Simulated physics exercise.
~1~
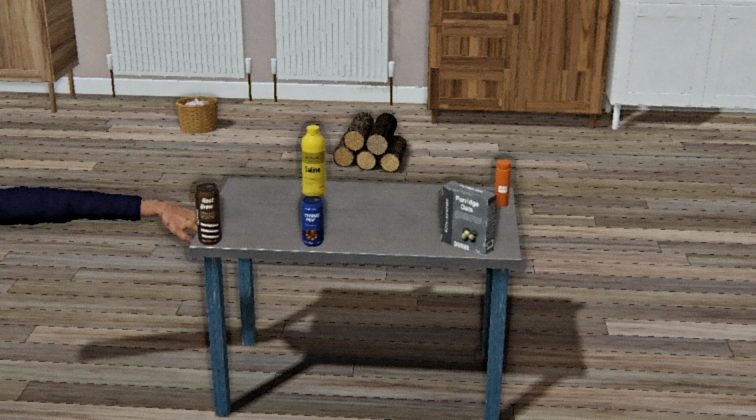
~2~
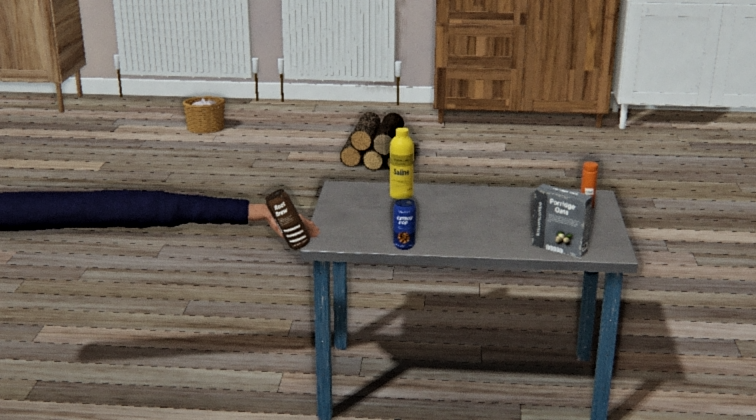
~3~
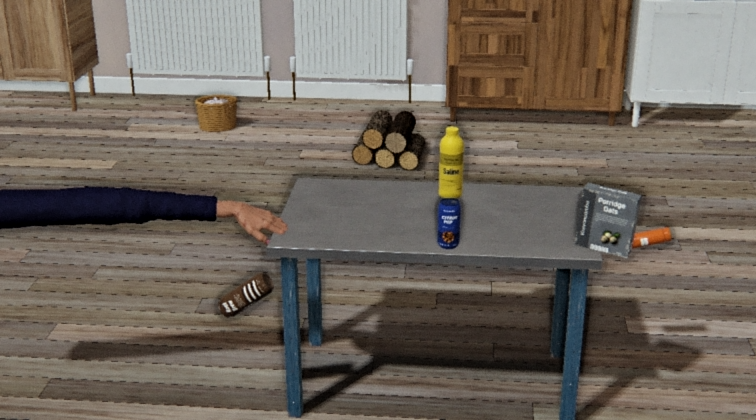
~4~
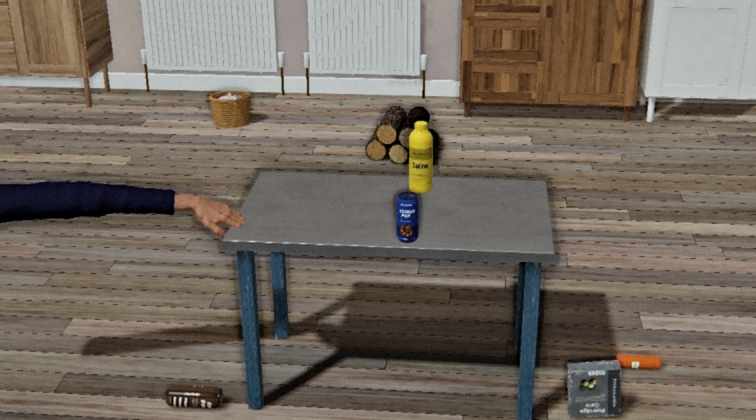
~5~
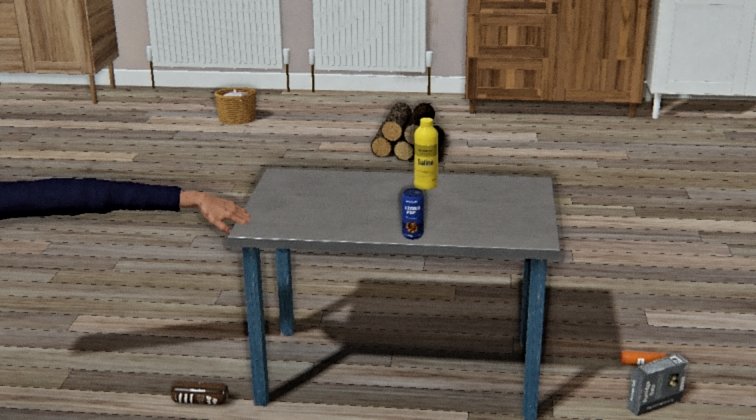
A grey table holding cans, a bottle, a shaker and a packet jolted beside an outstretched hand, and the brown can tipped off the left end, then the orange shaker and grey packet fell off the right, leaving the yellow bottle and blue can standing.
